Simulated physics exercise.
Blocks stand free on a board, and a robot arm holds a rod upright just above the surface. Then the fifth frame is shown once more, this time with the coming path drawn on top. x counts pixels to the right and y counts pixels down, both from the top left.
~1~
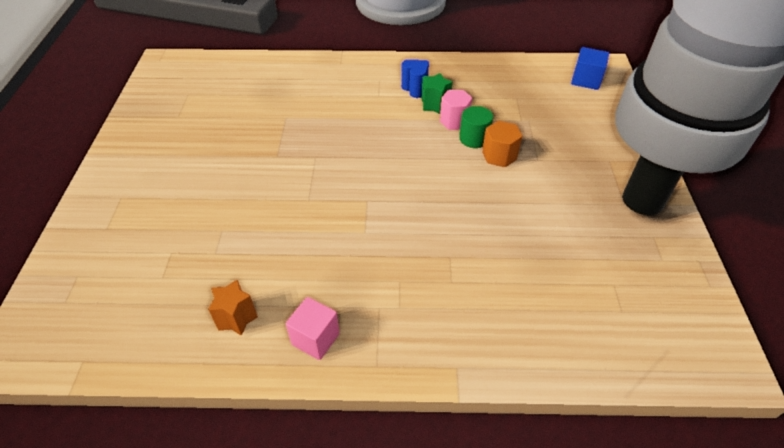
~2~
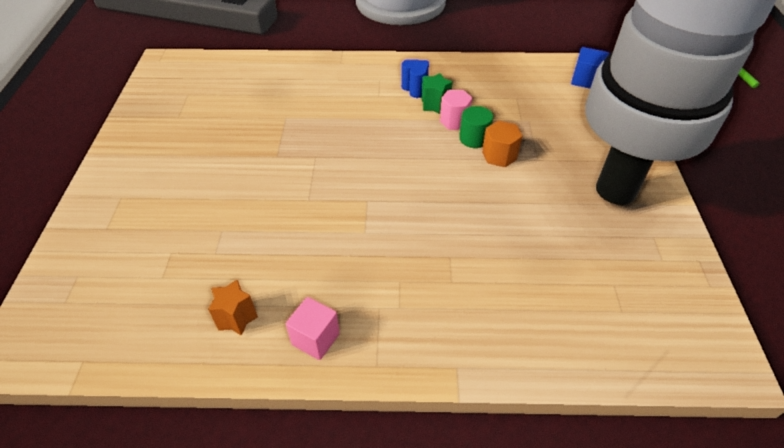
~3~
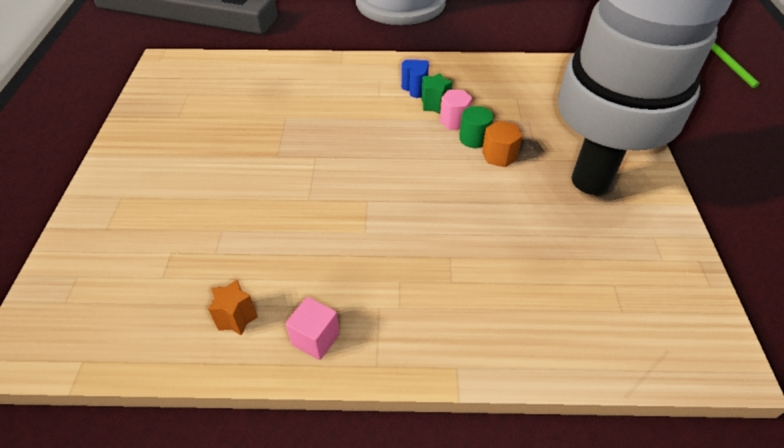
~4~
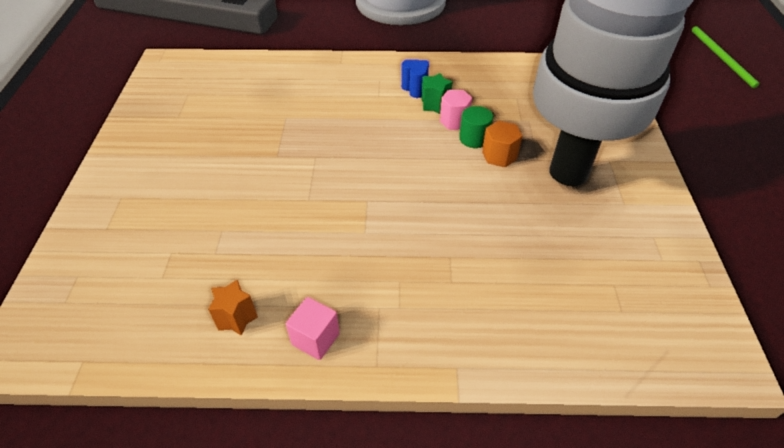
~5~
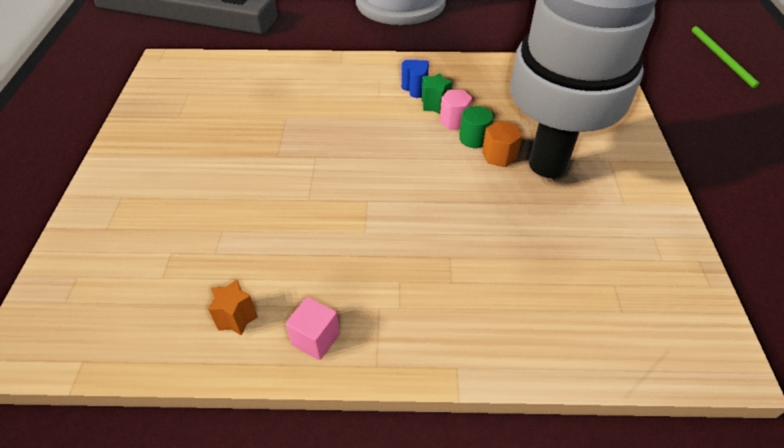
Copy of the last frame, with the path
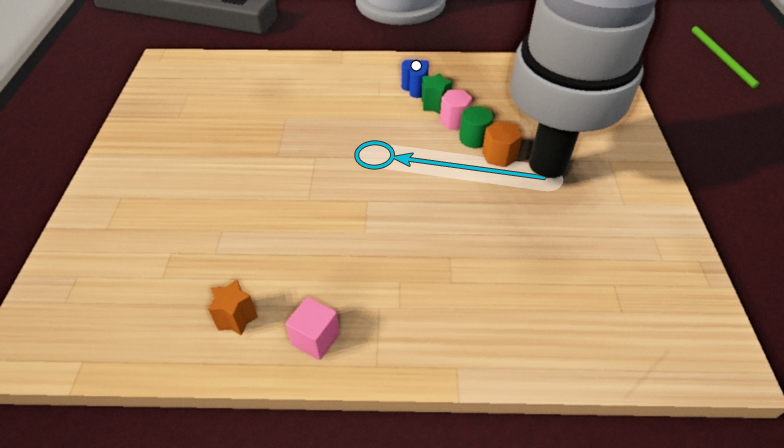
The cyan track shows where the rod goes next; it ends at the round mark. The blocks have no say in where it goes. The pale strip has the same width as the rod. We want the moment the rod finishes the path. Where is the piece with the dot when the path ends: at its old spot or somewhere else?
It stays.
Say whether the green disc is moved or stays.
Shifted.
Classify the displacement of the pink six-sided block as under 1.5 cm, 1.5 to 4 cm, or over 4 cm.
Shift: 1.5 to 4 cm.
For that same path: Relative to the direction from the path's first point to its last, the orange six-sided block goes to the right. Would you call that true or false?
That statement is accurate.
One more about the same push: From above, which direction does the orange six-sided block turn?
Spin direction: Clockwise.
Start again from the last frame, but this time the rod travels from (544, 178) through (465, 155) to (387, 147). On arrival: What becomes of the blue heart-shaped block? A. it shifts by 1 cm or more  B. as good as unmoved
A (it shifts by 1 cm or more)
Path on the board, straight from (544, 178) to (375, 155); the dot is on the blue heart-shaped block.
On the path given first. One third of the way, rod (488, 157); pink six-sided block (454, 88), turned 30° anticlockwise; green disc (469, 104); orange six-sided block (475, 124), turned 35° clockwise.
Two thirds of the way, rod (430, 150); pink six-sided block (455, 84), turned 35° anticlockwise; green disc (470, 100); orange six-sided block (456, 118), turned 85° clockwise.
At the end, rod (374, 142); blue heart-shaped block in place; pink six-sided block (455, 84), turned 35° anticlockwise; green disc (470, 100); orange six-sided block (456, 118), turned 85° clockwise.
